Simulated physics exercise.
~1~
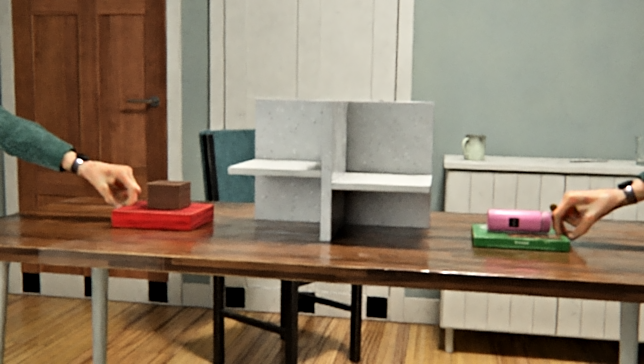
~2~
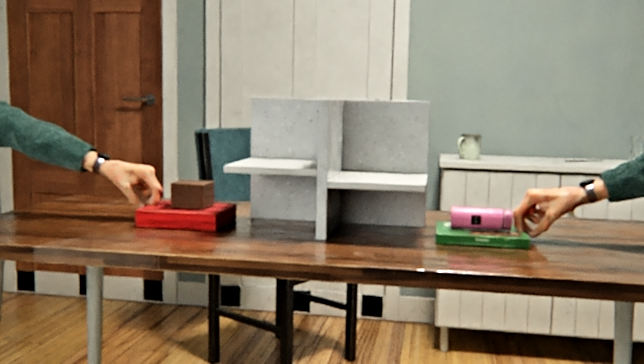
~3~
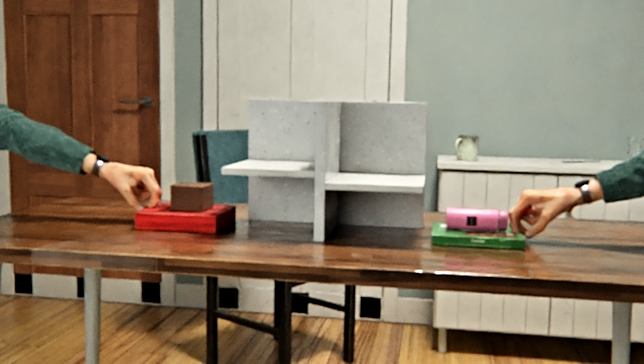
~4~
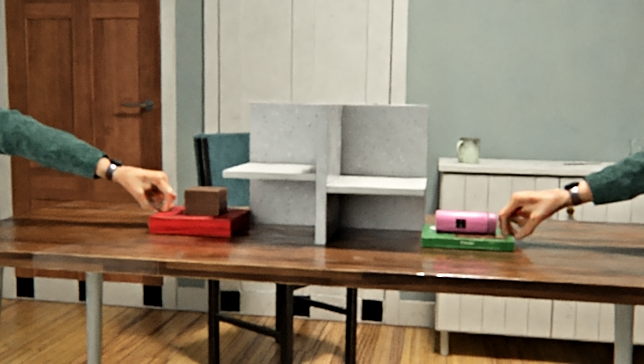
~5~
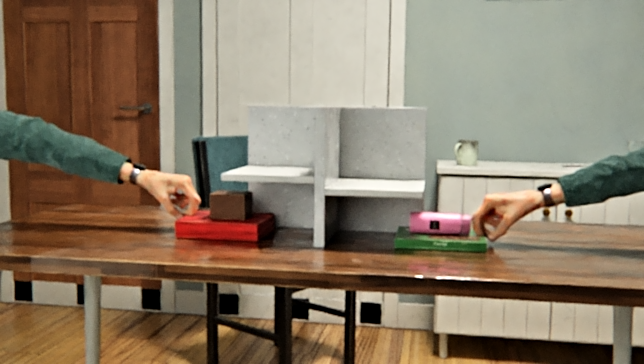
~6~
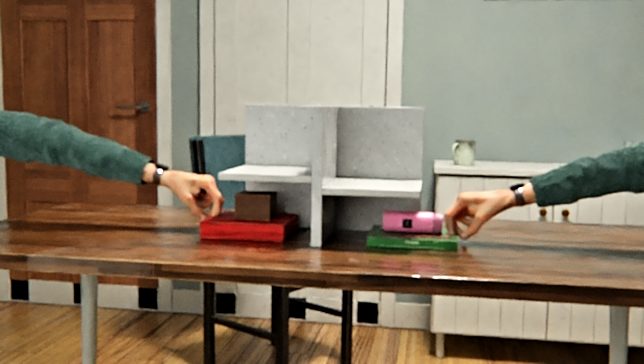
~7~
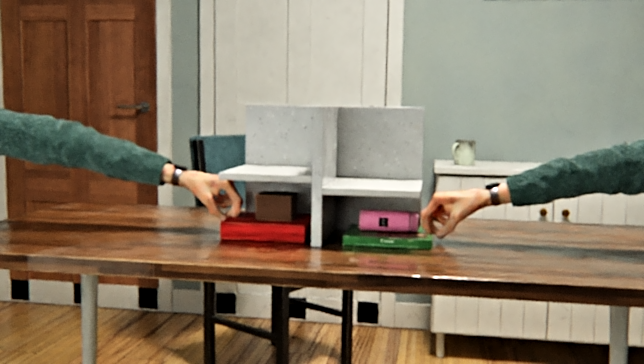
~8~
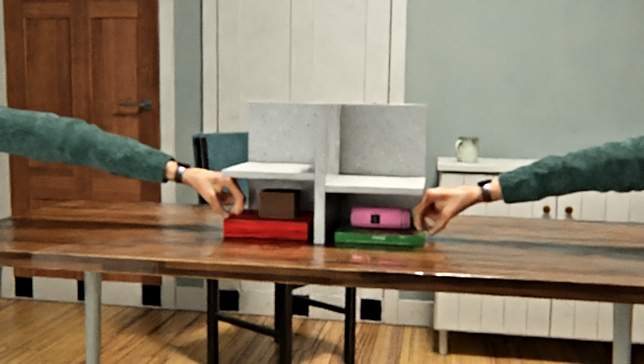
On a wooden table, two hands slid a red board carrying a brown block and a green packet carrying a pink cylinder inward from opposite sides, until both loads fitted beneath the low grey shelves without touching them.
